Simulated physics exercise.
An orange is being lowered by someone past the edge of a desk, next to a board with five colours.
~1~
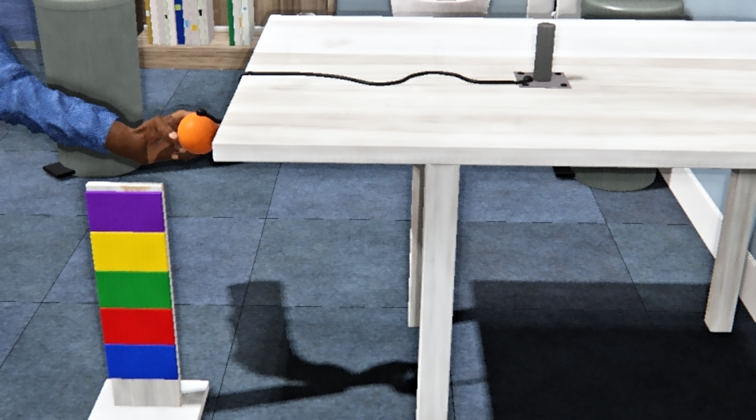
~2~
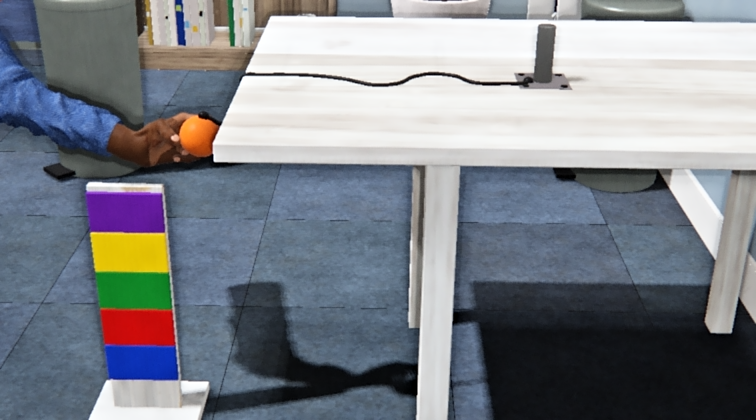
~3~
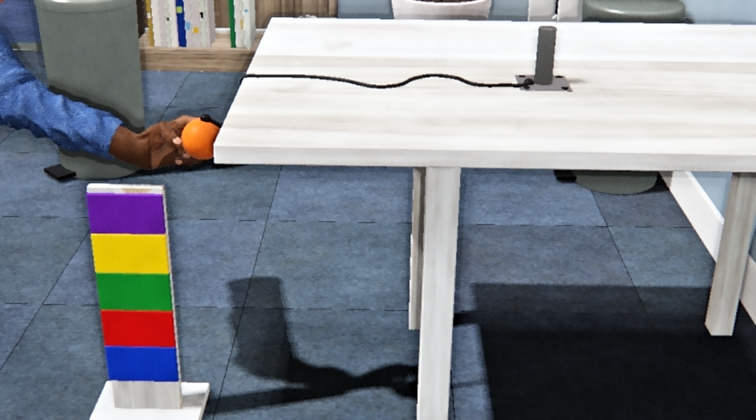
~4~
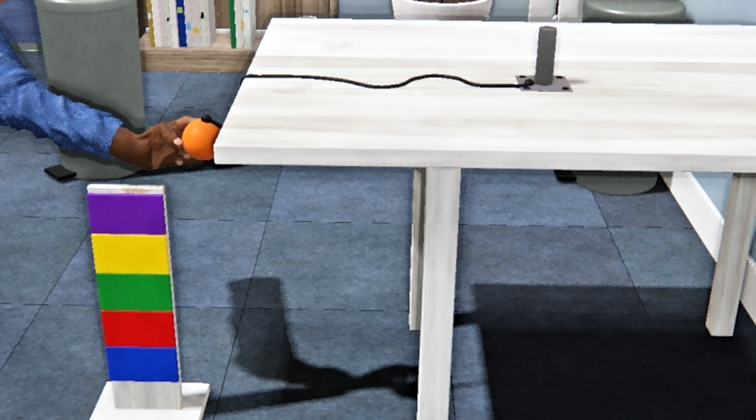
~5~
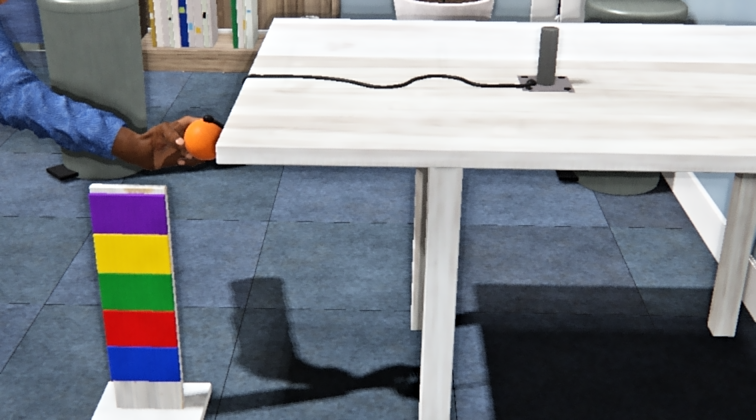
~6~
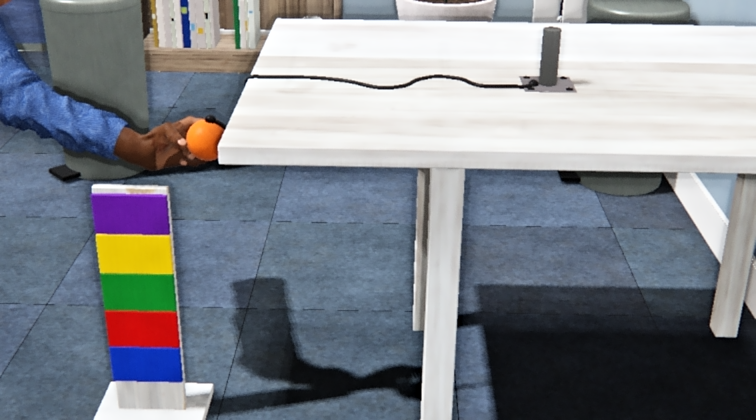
A hand in a blue sleeve reaches in from the left and holds an orange ball beside the near left corner of a pale wooden table, seen from slightly above in a blue-tiled room. A black lead runs across the tabletop to a dark upright post, and a board striped purple, yellow, green, red and blue stands at lower left. Almost nothing moves; the whole view shifts very slightly.
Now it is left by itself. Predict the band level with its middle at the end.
Prediction: Purple.
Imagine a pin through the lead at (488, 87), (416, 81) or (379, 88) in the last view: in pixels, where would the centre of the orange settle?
(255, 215), (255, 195) and (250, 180).
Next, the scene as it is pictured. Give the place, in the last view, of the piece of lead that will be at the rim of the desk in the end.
The spot located at (290, 77) in the last picture.
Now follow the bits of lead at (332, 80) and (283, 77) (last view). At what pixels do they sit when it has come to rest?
They go to (290, 82) and to (246, 92).
Soon after, orange near (219, 209); level with purple.
Then, orange near (283, 215); level with purple.
Further on, orange near (252, 217); level with purple.
At rest, orange near (255, 218); level with purple. Its middle rests at the purple band.
